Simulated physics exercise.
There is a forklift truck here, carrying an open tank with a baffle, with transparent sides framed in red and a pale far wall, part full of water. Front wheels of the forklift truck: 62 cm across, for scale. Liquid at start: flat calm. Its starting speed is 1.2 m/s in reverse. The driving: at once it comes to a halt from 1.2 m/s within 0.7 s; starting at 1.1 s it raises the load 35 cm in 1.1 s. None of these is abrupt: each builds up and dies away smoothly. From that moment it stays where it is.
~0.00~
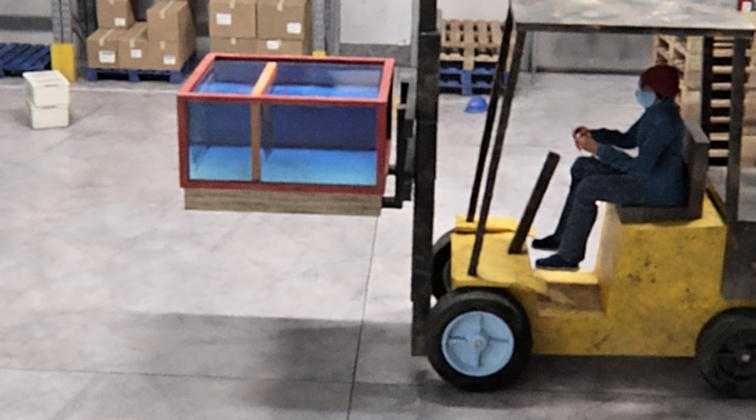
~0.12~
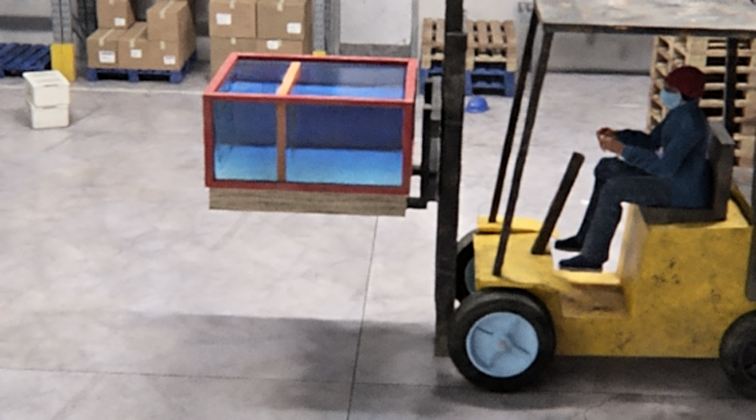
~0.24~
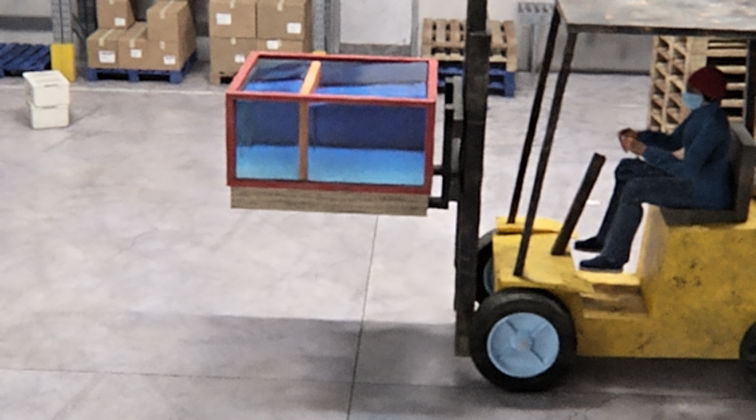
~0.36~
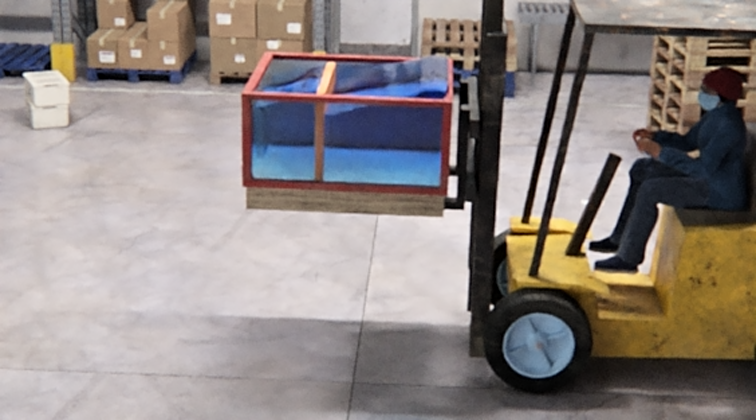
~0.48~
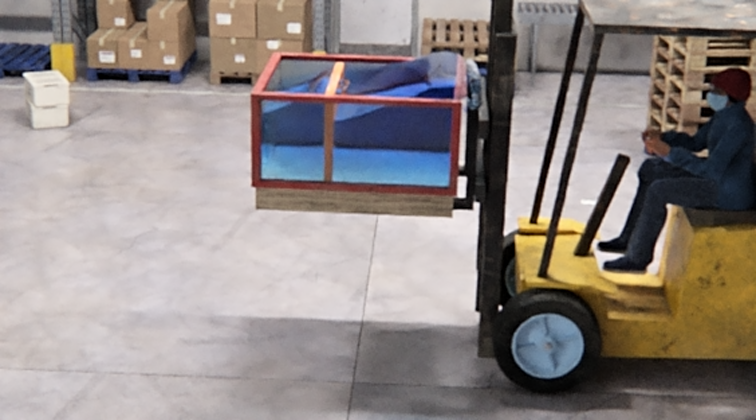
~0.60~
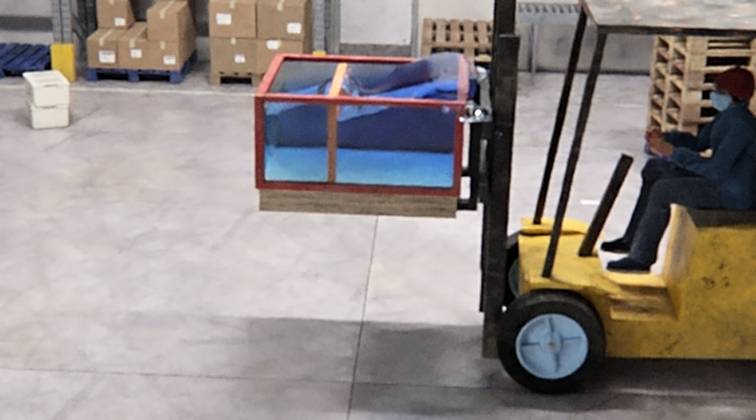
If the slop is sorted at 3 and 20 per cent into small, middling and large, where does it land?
It lands in middling.
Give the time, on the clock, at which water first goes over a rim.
Near 0.7 s.
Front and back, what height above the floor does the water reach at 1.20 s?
Roughly 36 cm in front and 42 cm behind.
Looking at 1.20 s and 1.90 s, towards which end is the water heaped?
Towards the aft, and after that towards the fore.
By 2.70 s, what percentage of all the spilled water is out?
Close to 100 in a hundred.
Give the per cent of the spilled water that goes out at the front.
Near 0 per cent of the spill.
Then, 1.20 s in, it stands 43 cm high behind and 37 cm in front; 5 per cent has gone over the back.
Then, 1.90 s in, it stands 40 cm high behind and 45 cm in front; 5 per cent has gone over the back.
Then, 2.70 s in, it stands 44 cm high behind and 44 cm in front; 6 per cent has gone over the back.
Then, 5.18 s in, 6 per cent has gone over the back, 25 of 427 litres.
